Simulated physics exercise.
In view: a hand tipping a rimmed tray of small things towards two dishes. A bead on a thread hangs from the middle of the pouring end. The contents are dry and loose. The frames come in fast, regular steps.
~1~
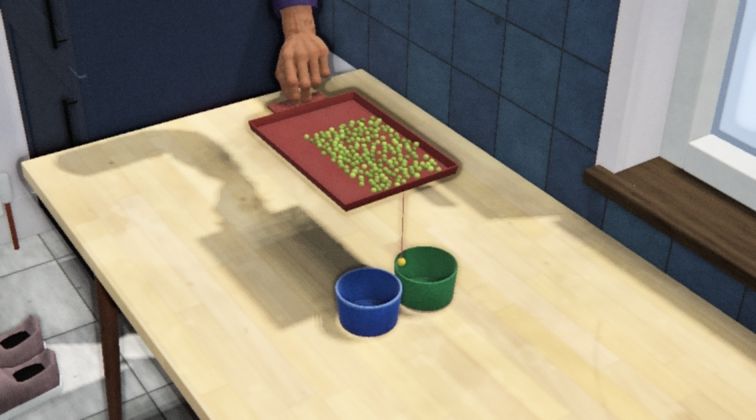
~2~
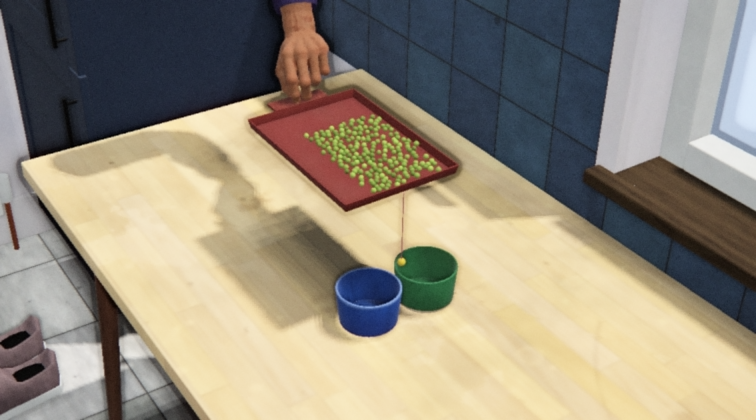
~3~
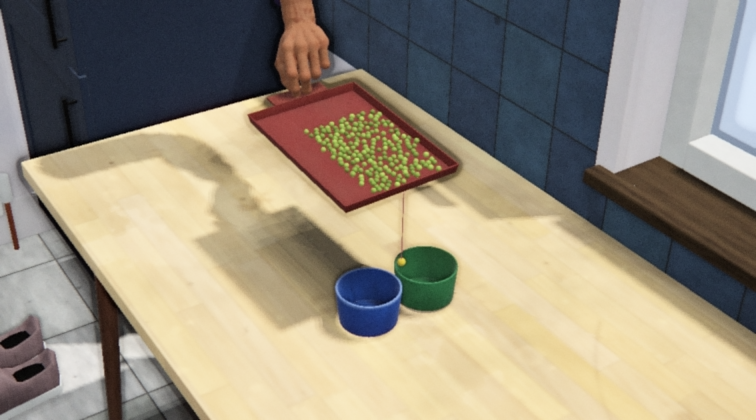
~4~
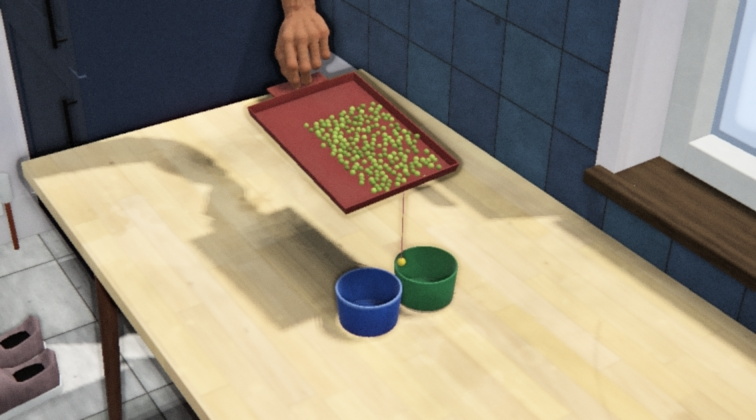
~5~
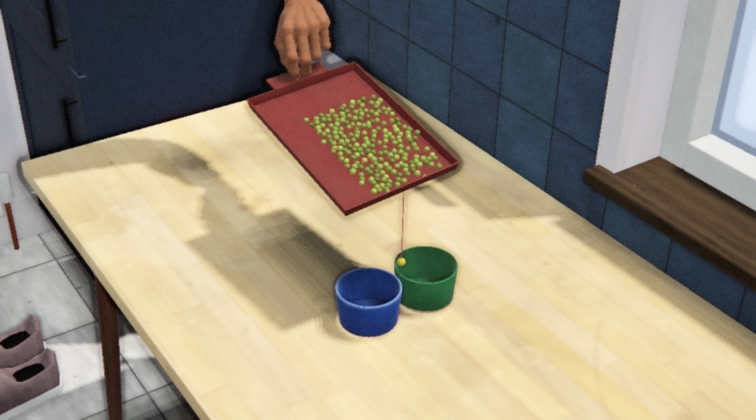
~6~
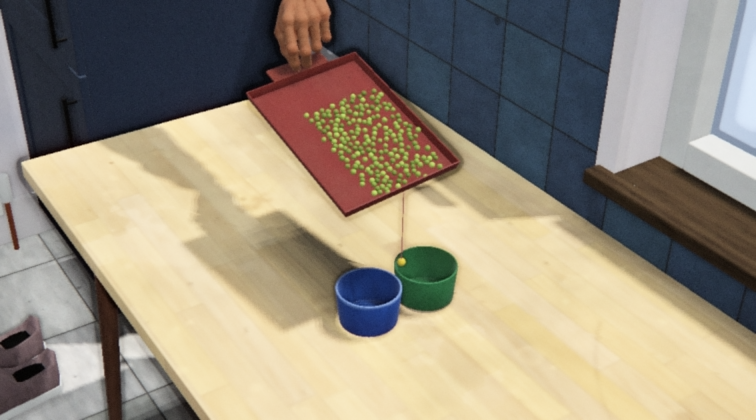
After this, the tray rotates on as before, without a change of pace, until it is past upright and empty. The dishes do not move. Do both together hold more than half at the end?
In the dishes lies the larger part of it.
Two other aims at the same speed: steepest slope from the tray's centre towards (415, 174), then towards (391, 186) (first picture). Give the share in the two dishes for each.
Roughly 40 per cent, and 30 per cent.
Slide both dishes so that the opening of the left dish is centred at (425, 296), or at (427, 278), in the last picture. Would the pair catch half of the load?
In turn: Not half; less than half.
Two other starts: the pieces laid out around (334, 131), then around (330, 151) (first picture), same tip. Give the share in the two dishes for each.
In turn 60 and 70 in a hundred.
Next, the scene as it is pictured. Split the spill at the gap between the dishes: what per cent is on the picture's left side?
Roughly 60 in a hundred.
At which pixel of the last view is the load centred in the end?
Around (367, 318).
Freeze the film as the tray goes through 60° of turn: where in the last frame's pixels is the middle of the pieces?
Roughly at (372, 186).
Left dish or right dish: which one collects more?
Fuller: Left.
Shortly afterwards, tray tipped steeply; all but a few on the tray; only a few in the left dish; a little outside both; only a few in the air.
Next, tray tipped right over; a little on the tray; near half in the left dish; near a quarter outside both; near a quarter in the air.
Some moments later, tray tipped past a quarter turn; the bulk in the left dish; only a few in the right dish; near a quarter outside both.
In the end, tray tipped past a quarter turn; the bulk in the left dish; only a few in the right dish; near a quarter outside both.
